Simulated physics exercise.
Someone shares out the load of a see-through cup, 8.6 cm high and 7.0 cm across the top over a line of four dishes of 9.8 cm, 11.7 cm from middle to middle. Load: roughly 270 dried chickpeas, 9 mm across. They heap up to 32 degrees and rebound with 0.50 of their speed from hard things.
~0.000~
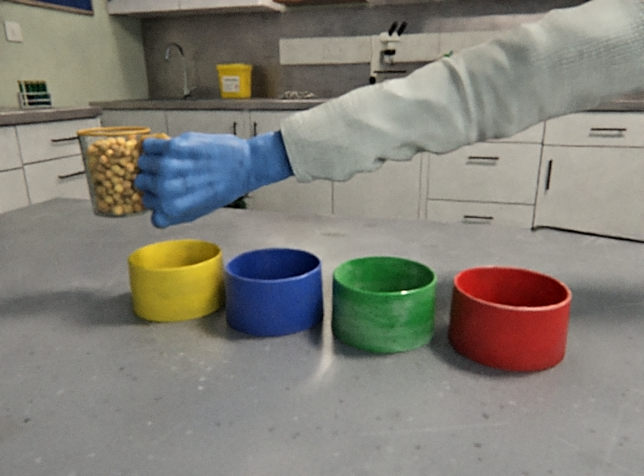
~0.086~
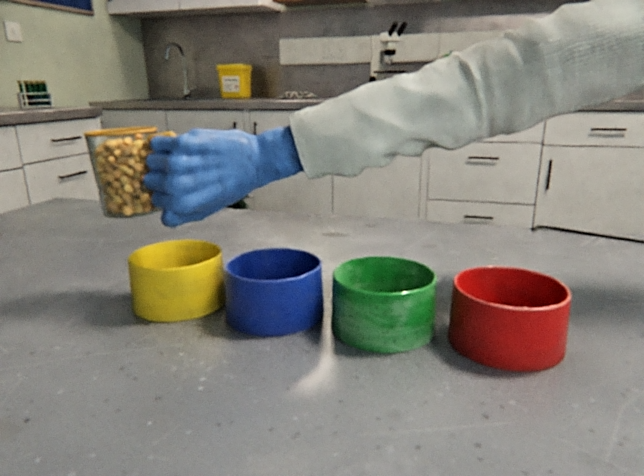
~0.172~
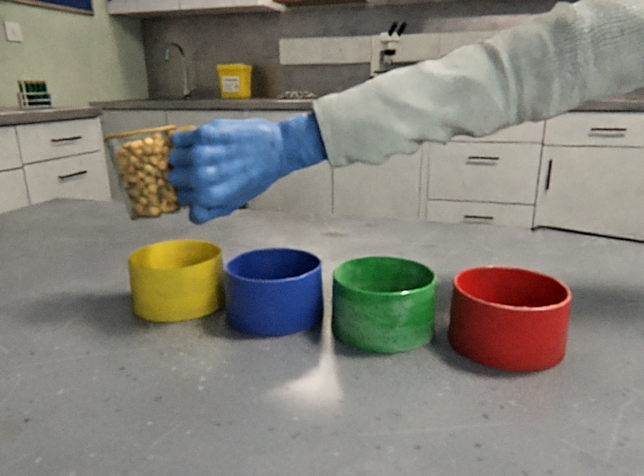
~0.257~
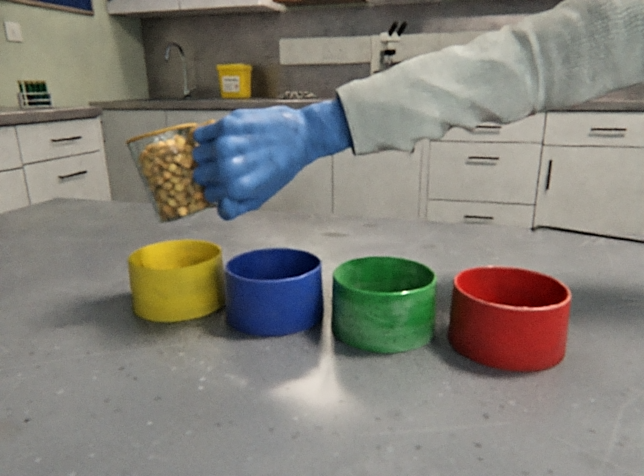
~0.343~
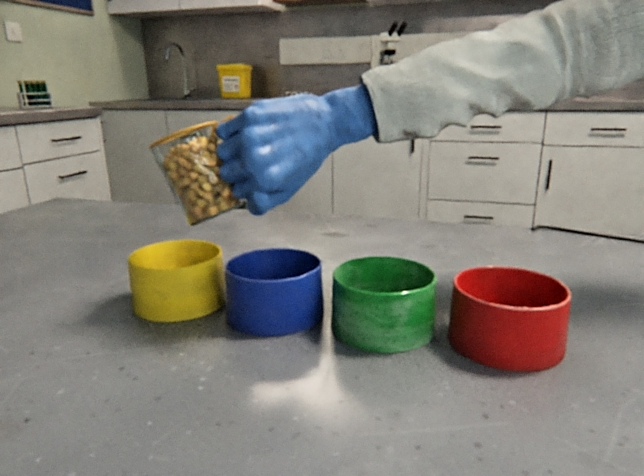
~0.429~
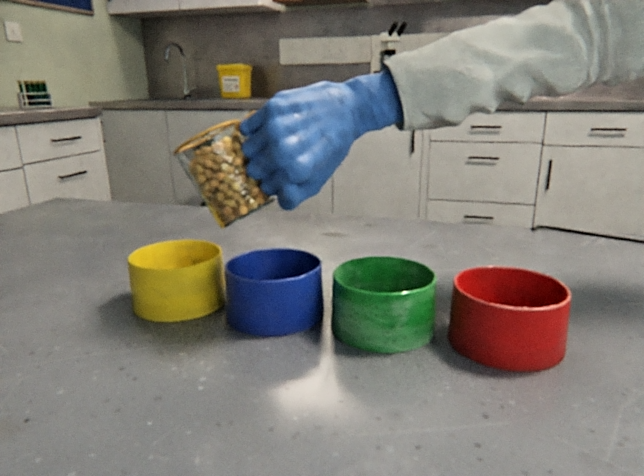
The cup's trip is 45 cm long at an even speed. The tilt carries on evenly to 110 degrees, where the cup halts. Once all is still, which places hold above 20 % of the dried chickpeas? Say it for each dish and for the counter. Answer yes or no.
Red dish: Yes; blue dish: No; green dish: No; yellow dish: No; on the counter: No.
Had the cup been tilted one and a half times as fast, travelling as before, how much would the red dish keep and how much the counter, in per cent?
Then: Red 60, counter 10.
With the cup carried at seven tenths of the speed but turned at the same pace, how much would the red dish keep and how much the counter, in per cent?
Then: Red 50; counter 10.
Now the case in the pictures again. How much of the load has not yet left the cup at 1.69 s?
Roughly 60 per cent.
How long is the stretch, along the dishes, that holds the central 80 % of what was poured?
About 6 cm.
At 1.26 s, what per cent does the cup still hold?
Roughly 95 per cent.
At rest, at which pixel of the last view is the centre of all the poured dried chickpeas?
Near (496, 317).
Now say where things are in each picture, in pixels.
The first frame shows cup at (120, 172), tilt 0 degrees, lip at (87, 131), moved 0.0 cm; middle of the pieces at (124, 175); yellow dish at (176, 254); blue dish at (273, 263); green dish at (384, 274); red dish at (510, 286).
The second frame shows cup at (128, 172), tilt 2 degrees, lip at (94, 132), moved 1.1 cm; middle of the pieces at (133, 175).
The third frame shows cup at (151, 173), tilt 9 degrees, lip at (114, 137), moved 4.0 cm; middle of the pieces at (156, 176).
The fourth frame shows cup at (176, 174), tilt 15 degrees, lip at (135, 142), moved 7.0 cm; middle of the pieces at (181, 177).
The fifth frame shows cup at (201, 175), tilt 22 degrees, lip at (158, 148), moved 10.0 cm; middle of the pieces at (207, 177).
The sixth frame shows cup at (228, 176), tilt 29 degrees, lip at (182, 154), moved 13.1 cm; middle of the pieces at (233, 178); yellow dish at (176, 254); blue dish at (273, 263); green dish at (384, 274); red dish at (510, 286). The cup turns about 75 degrees a second and travels 35 cm a second.
Then, at 0.93 s, tilt 67 degrees; cup holds 100 %.
Then, at 1.26 s, tilt 93 degrees; cup holds 95 %.
Then, at 1.69 s, tilt 110 degrees; cup holds 60 %, red 40 %.
By 3.1 s all is still; red 100 %, blue 0 %, green 0 %, yellow 0 %, counter 0 %.
